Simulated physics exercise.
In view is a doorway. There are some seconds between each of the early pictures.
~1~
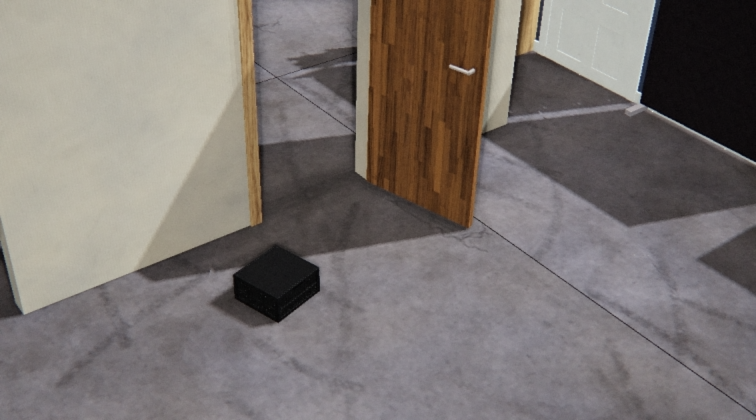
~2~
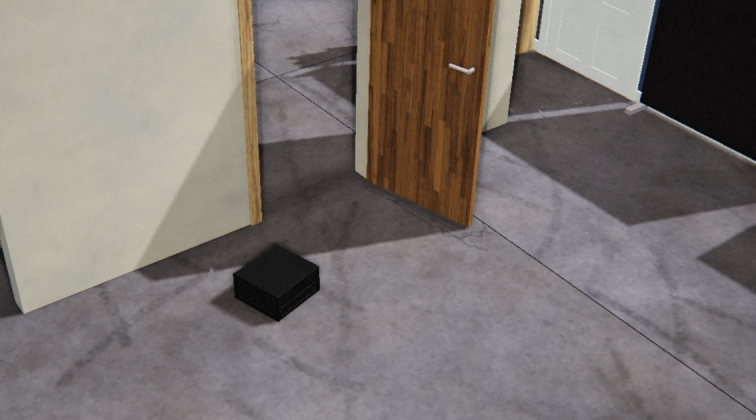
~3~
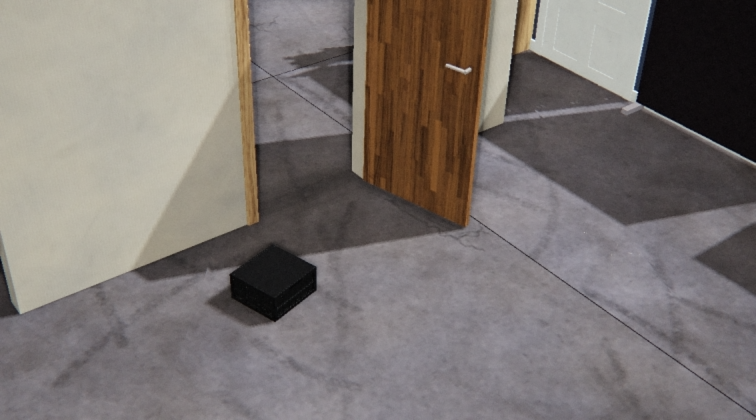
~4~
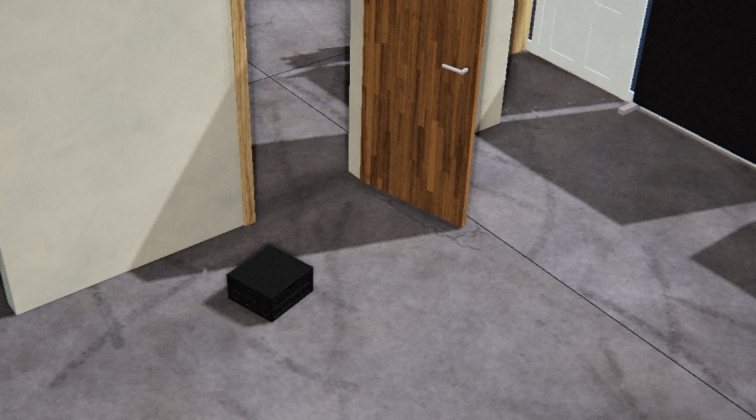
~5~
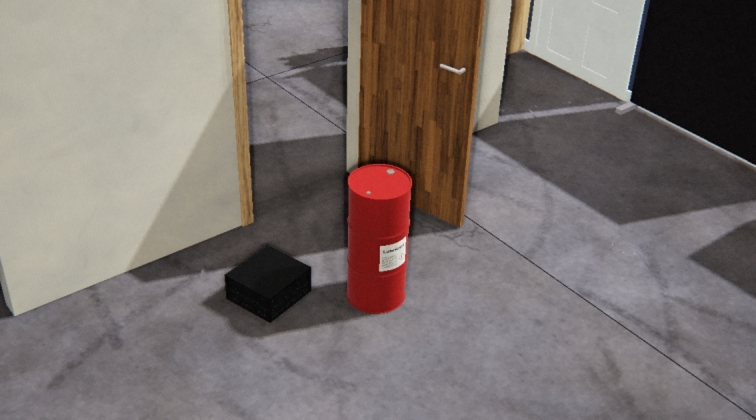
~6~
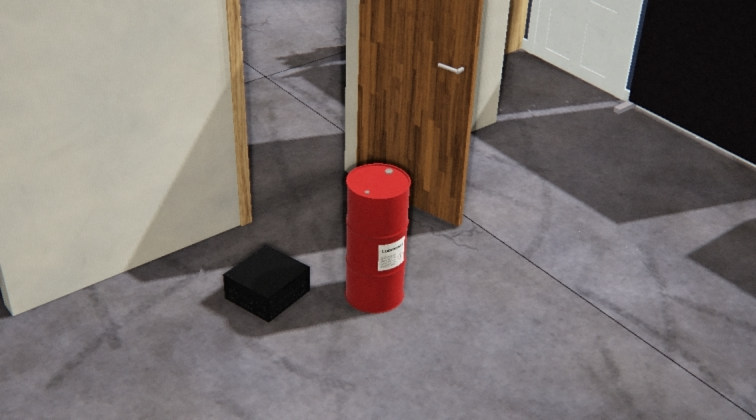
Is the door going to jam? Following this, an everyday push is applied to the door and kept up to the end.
No - it shuts.
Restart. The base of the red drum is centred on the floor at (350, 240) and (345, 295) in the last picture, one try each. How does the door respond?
The first time the door is obstructed, the second time it finishes its swing.
Then, 0.80 s on from there, door 81° open.
Then, 1.40 s on from there, door 47° open.
Then, 1.90 s on from there, door 16° open.
In the end, door 0° open; both unmoved. At the end, from the last picture's camera, red drum near (376, 240).
